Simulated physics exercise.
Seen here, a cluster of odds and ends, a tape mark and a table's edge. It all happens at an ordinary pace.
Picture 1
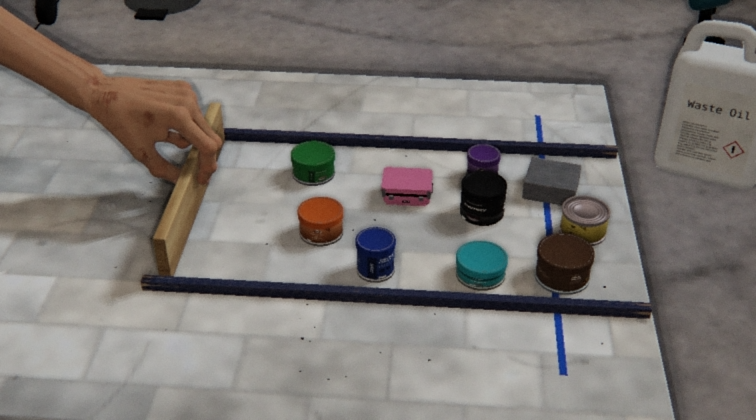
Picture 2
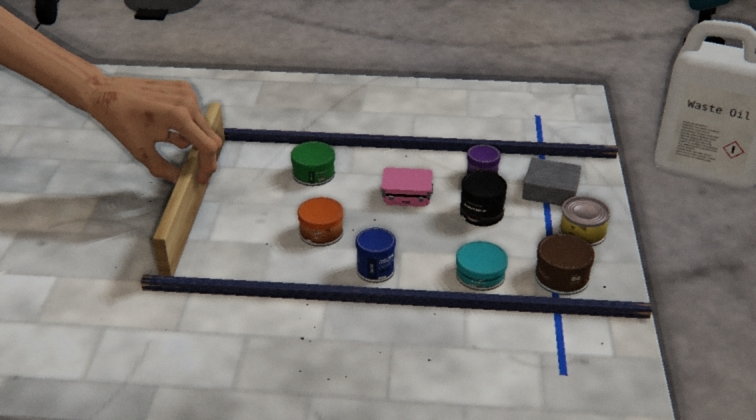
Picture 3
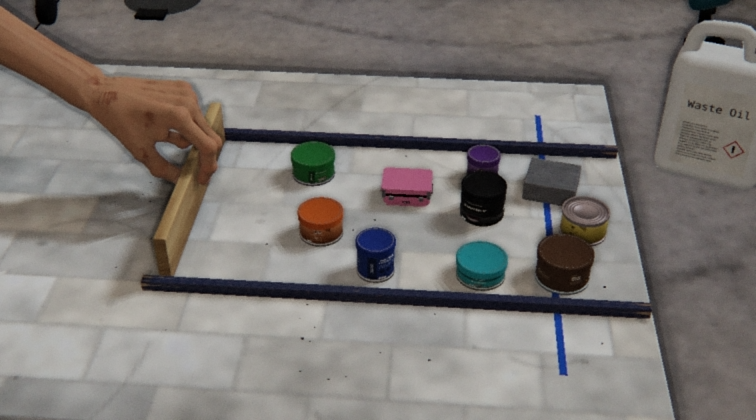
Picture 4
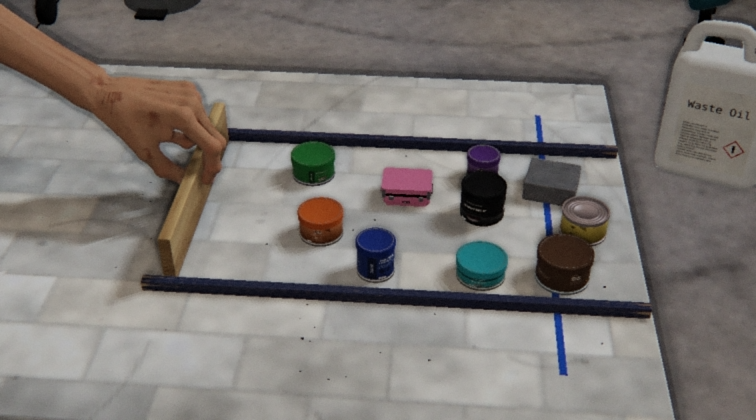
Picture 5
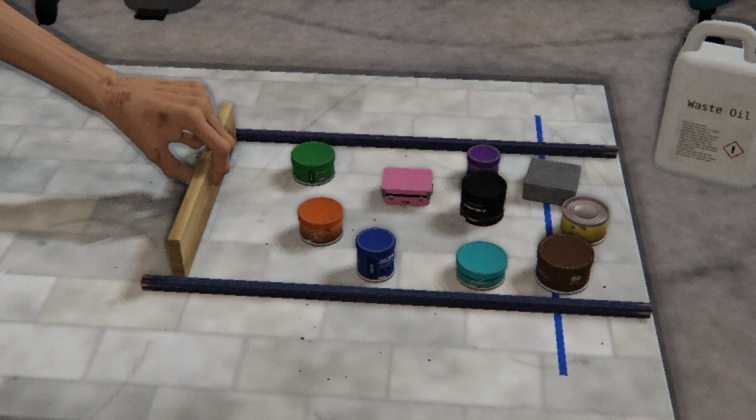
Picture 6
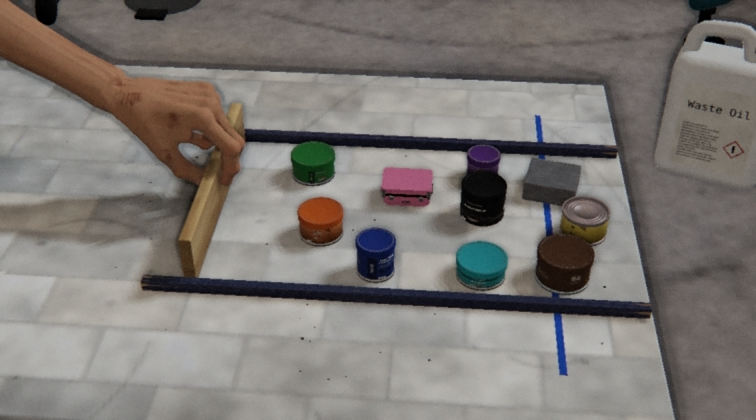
A hand holding a wooden board upright between two dark rails slides it slightly to the right across a tiled surface, while the colourful tins, pink case and grey block near a blue tape line stay still.
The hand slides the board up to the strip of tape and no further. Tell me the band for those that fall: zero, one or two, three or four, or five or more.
Outcome: The number that fall off is one or two.
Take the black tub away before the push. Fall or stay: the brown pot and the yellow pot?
The brown pot drops off; the yellow pot survives.
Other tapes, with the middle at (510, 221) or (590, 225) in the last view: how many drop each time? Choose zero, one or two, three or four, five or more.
Taking them in turn, none; five or more.
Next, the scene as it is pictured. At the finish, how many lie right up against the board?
4 of them.
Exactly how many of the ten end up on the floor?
In all, 2 of them.
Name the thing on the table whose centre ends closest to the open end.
The grey block.
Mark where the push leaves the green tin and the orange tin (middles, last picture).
First (566, 164), then (575, 236).
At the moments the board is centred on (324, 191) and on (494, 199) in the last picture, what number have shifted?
2 and 10.
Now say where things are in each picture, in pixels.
Yellow pot (584, 221); brown pot (564, 264); grey block (552, 182); board (193, 184); tape (549, 223), in the first picture.
Brown pot (564, 264); blue tin (376, 255), in the second picture.
Grey block (552, 182); pink case (407, 188), in the third picture.
Yellow pot (584, 221); orange tin (321, 221), in the fourth picture.
Brown pot (564, 264); board (206, 185), in the fifth picture.
Yellow pot (584, 221); brown pot (564, 264); grey block (552, 182); board (216, 186); tape (549, 223), in the sixth picture.
Soon after, none off yet; yellow pot at rest near (584, 221); brown pot at rest near (564, 264); grey block at rest near (552, 182).
At rest, the number that fall off is one or two; fallen, brown pot and yellow pot.
